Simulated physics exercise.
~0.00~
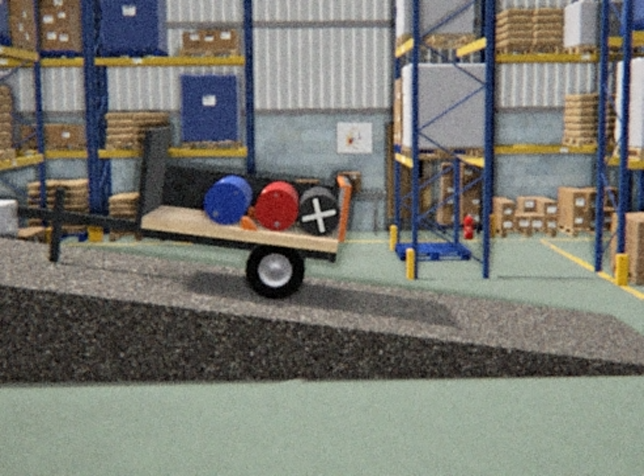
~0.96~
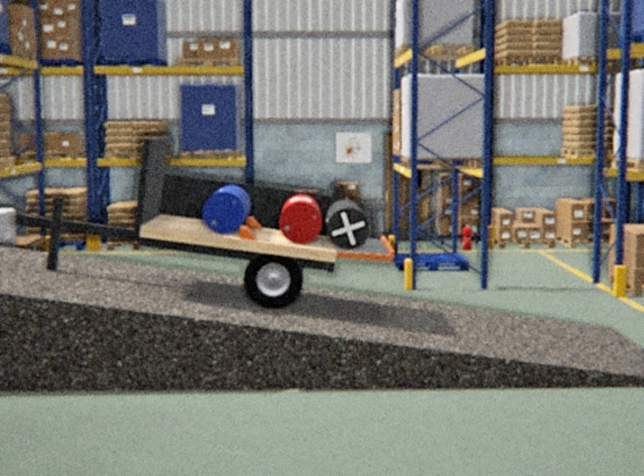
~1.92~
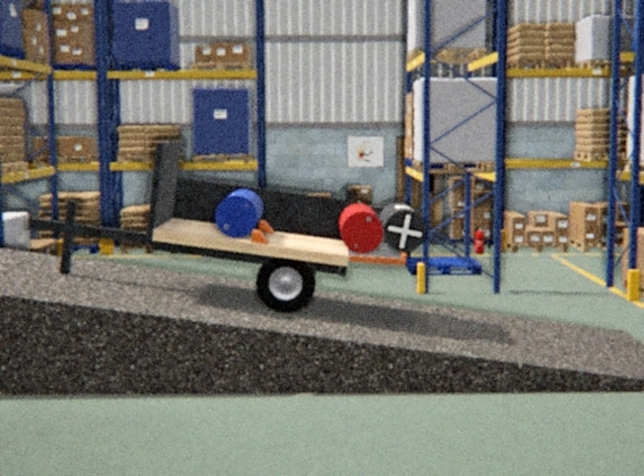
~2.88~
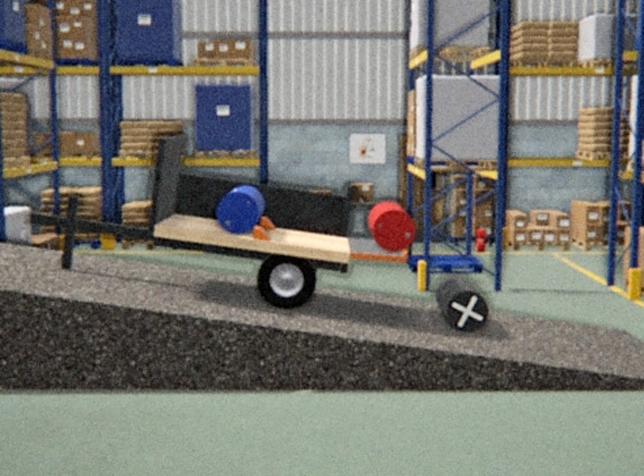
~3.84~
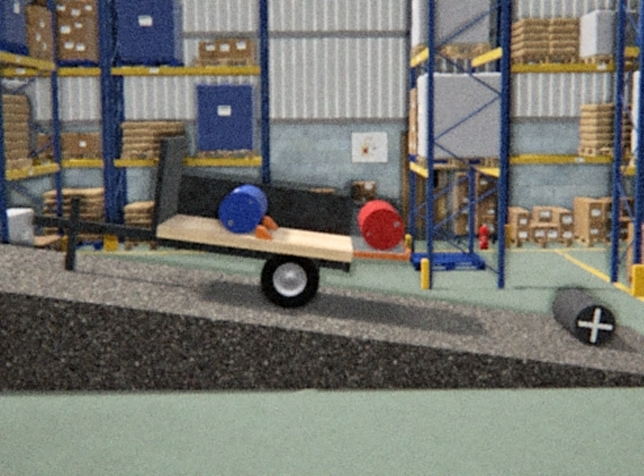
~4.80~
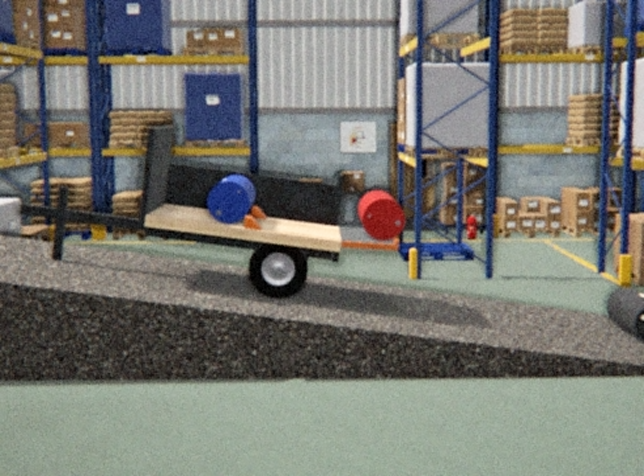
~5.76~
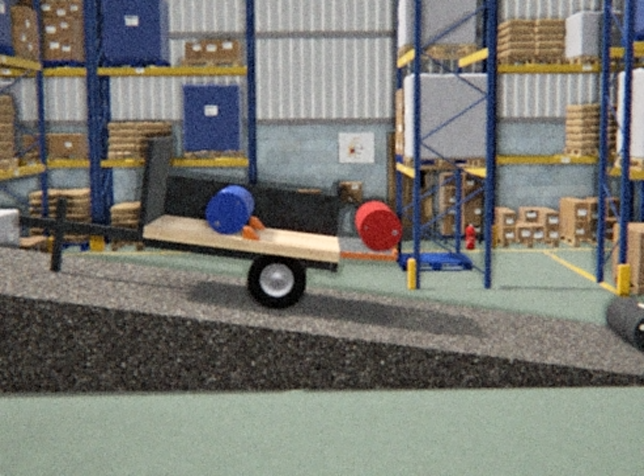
Black drum crossed in white rolling off a sloping trailer's lowered tailgate and down the ramp, red stopping on the gate, blue staying chocked.
